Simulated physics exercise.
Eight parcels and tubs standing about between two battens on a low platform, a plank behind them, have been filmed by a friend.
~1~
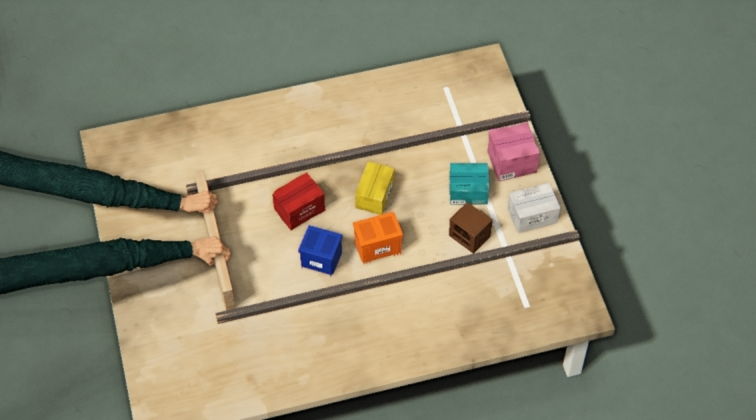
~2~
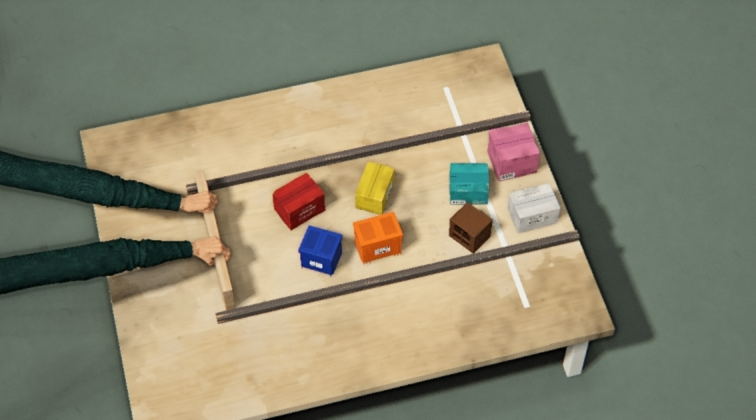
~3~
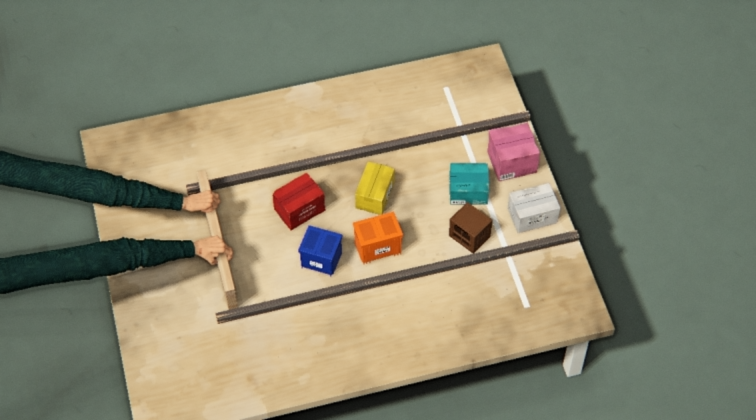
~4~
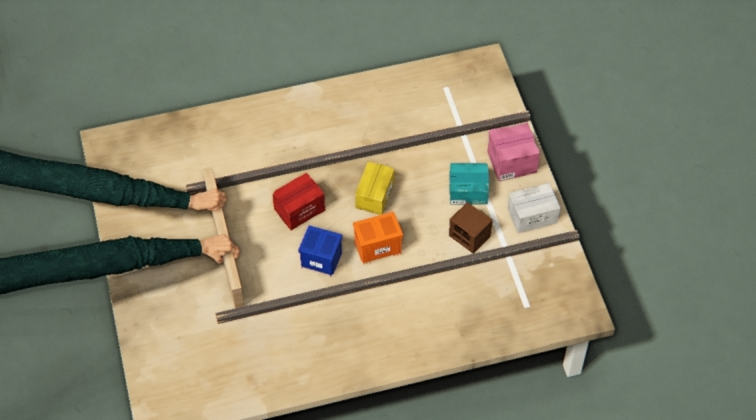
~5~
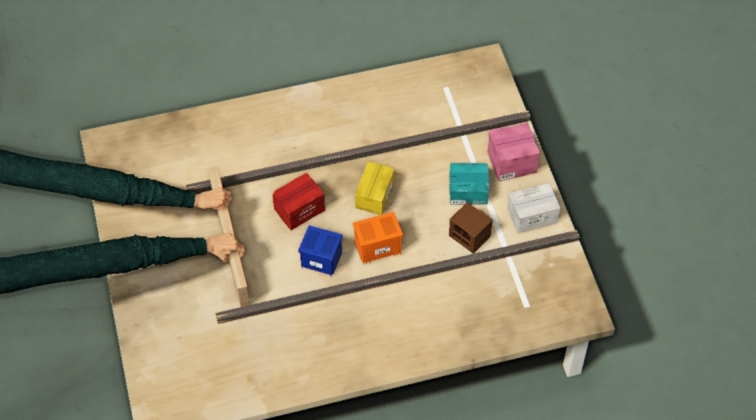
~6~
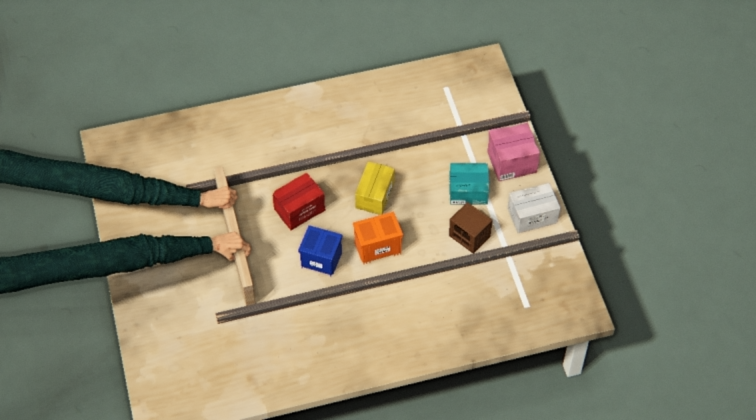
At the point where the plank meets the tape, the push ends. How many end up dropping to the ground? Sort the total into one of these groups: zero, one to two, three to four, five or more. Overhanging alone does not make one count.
It goes in the group three to four.
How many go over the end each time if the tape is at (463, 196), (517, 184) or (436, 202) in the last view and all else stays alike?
2, 6, 1.
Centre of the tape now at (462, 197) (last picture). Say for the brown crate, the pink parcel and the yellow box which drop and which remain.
Looking at each in turn, the brown crate is still there, the pink parcel is gone, and the yellow box is still there.
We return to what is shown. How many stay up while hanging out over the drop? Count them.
The answer comes to 2.
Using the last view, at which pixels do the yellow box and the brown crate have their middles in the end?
The first sits around (528, 147), while the other sits around (571, 211).
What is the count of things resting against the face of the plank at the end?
The number is 2.
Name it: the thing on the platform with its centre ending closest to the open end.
That would be the brown crate.
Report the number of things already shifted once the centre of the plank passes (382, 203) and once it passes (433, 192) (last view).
Answer - first 5, then 8.
Soon after, none off yet; pink parcel at rest near (513, 152); white parcel at rest near (534, 208); turquoise box at rest near (469, 184).
In the end, the number that fall off is three or four; gone, turquoise box, white parcel and pink parcel.
